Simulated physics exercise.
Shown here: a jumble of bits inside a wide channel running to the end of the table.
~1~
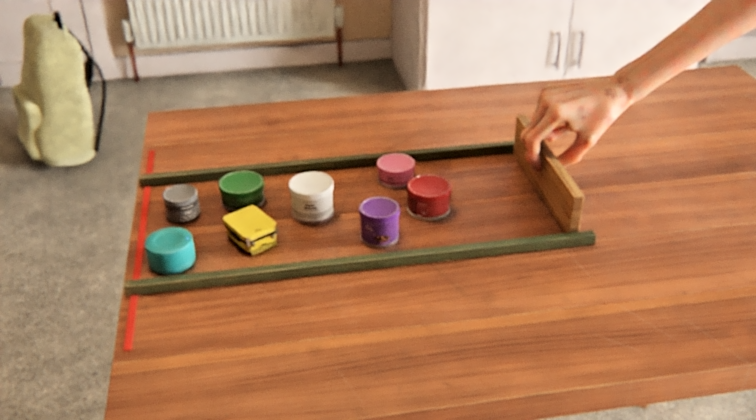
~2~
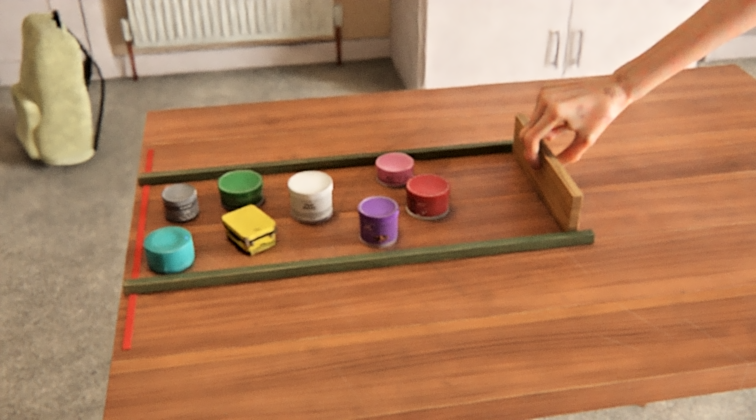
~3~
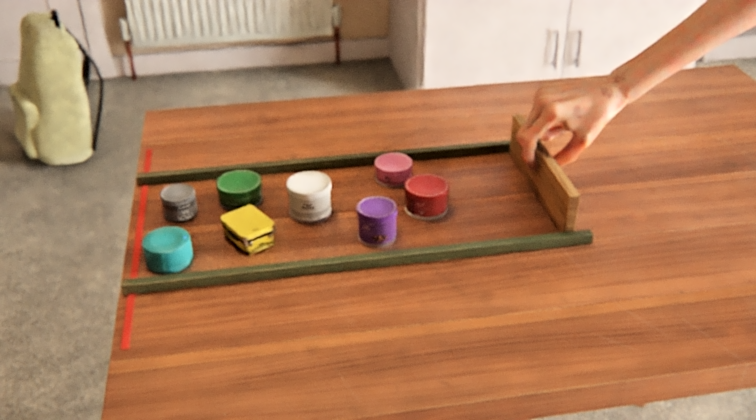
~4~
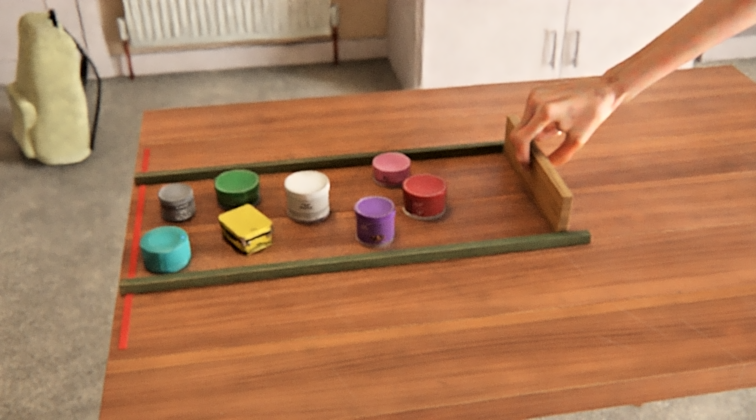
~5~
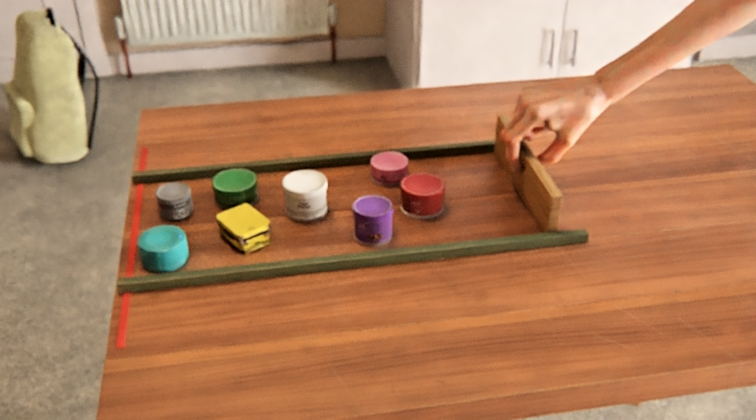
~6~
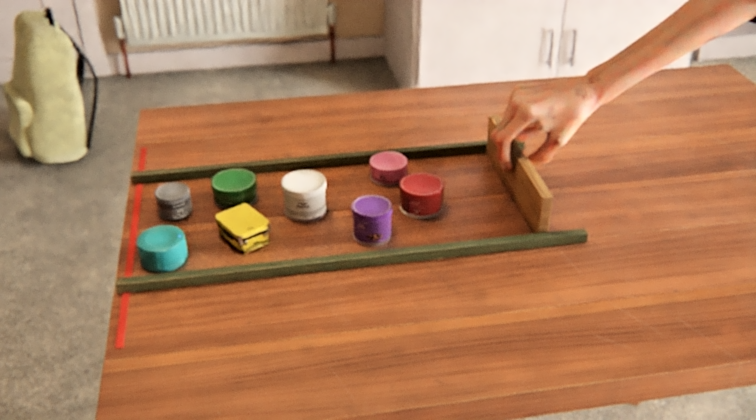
A wooden table in a room with a grey floor, a radiator and white cupboards is seen from above at an angle, the view drifting very slightly. Between two dark green rails lie turquoise, grey, green, yellow and white items toward the left, near a red line, and purple, pink and red ones toward the right. A hand at the right slides an upright wooden board a short way left between the rails, while the items stay in place on the table.
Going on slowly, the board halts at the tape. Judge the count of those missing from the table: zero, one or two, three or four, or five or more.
My judgement: Five or more.
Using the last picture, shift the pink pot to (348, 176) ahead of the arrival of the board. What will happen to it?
Well, the pink pot does not stay.
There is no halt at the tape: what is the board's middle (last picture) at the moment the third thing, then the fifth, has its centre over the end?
About (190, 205), then about (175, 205).
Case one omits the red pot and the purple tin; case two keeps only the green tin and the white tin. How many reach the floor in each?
Tally of falls: 6 for the first try, 6 for the second.
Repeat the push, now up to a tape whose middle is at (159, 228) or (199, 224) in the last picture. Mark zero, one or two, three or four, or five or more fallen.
Count at position one: Five or more; at position two: 1 or 2.
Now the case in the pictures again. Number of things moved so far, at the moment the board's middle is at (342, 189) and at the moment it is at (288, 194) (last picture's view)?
Note: First position 4; second position 6.
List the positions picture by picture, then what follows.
In the first frame, turquoise lid (170, 250); grey tub (182, 204); green tin (242, 191); board (545, 172); tape (142, 233).
In the second frame, grey tub (181, 203); board (544, 171).
In the third frame, green tin (240, 191); red pot (427, 197).
In the fourth frame, turquoise lid (166, 250); pink pot (392, 170).
In the fifth frame, grey tub (175, 201); yellow case (244, 229).
In the sixth frame, turquoise lid (163, 249); grey tub (174, 201); green tin (235, 189); board (516, 172); tape (134, 230).
Soon after, none off yet; turquoise lid at rest near (163, 249); grey tub at rest near (174, 201); green tin at rest near (235, 189).
Then, none off yet; turquoise lid at rest near (163, 249); grey tub at rest near (174, 201); green tin moved a little near (220, 185).
Further on, none off yet; turquoise lid moved about its own width near (115, 263); grey tub moved well along near (117, 204); green tin moved well along near (144, 186).
By the end, the number that fall off is five or more; fallen, red pot, pink pot, purple tin, white tin, yellow case, green tin, grey tub and turquoise lid.
